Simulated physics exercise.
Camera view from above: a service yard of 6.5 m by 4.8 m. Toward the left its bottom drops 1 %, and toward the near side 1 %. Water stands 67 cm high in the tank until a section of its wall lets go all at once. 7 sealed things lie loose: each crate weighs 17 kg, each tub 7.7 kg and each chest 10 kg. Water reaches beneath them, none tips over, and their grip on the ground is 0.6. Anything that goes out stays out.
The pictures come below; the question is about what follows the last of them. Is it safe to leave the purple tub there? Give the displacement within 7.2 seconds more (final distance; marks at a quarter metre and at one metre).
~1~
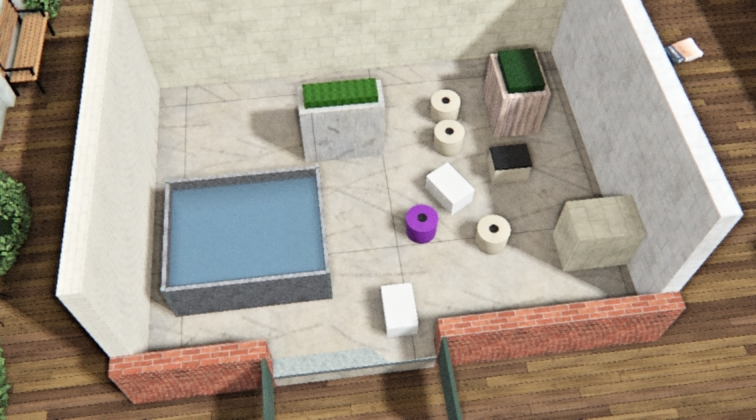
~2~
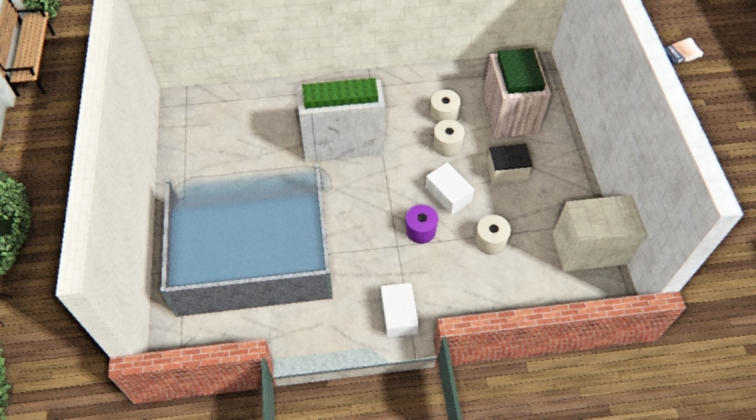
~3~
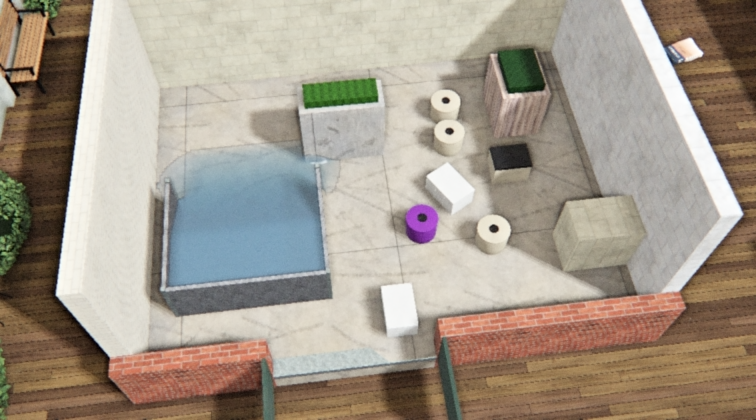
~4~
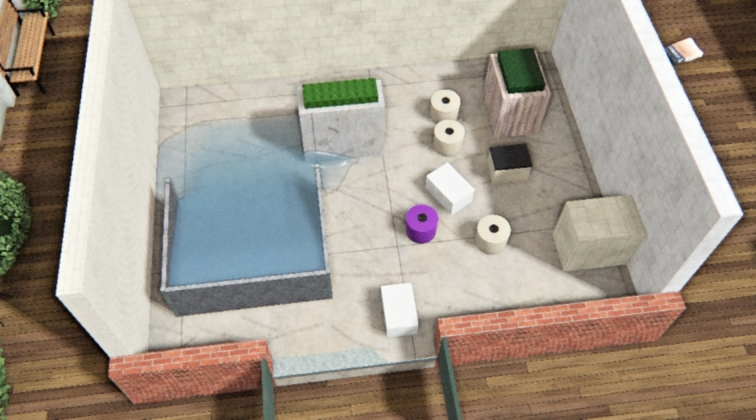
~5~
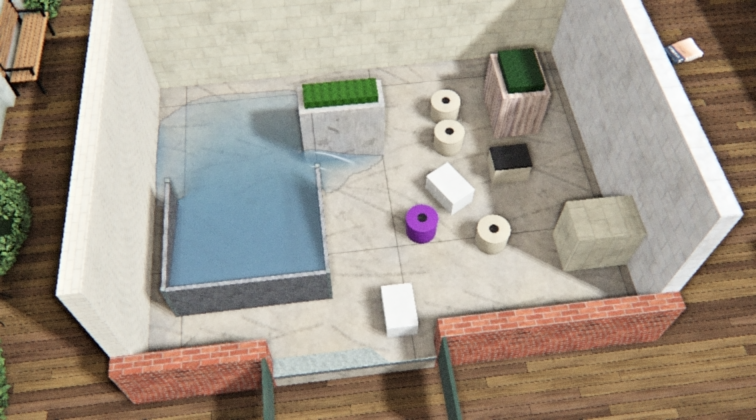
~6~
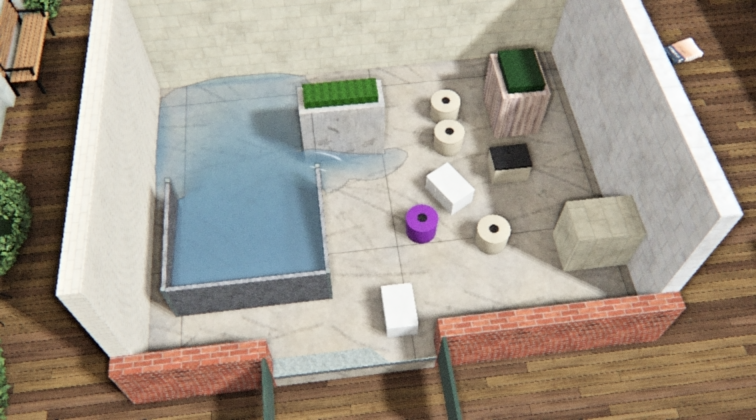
Goes a modest distance.
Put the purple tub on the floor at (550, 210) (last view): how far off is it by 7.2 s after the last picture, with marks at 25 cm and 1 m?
I'd say it lands far off.
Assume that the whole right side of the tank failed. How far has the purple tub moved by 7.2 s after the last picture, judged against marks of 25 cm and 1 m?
Note: Purple tub displaced a long way.
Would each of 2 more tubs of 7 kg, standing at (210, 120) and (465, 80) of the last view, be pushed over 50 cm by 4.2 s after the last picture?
Order kept: Exceeds it, exceeds it.
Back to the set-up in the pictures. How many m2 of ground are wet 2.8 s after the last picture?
Around 24 m2 of it.
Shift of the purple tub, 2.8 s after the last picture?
Roughly 0 cm.
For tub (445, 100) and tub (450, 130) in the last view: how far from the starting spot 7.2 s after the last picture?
Lab note - net shifts in order: 350 cm; 250 cm.
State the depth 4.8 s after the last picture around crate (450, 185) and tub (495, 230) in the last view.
I'd estimate 6 cm for the first and 3 cm for the second.
Then, 0.9 s after the last picture the purple tub is near (422, 218), 0.0 m from its start, aground; 0 of 7 are out; 0 afloat.
Then, 2.8 s after the last picture the purple tub is near (423, 218), 0.0 m from its start, aground; 0 of 7 are out; 2 afloat.
Then, 4.8 s after the last picture the purple tub is near (427, 240), 0.4 m from its start, aground; 0 of 7 are out; 3 afloat.
Then, 7.2 s after the last picture the purple tub is near (380, 241), 0.7 m from its start, afloat; 0 of 7 are out; 7 afloat.
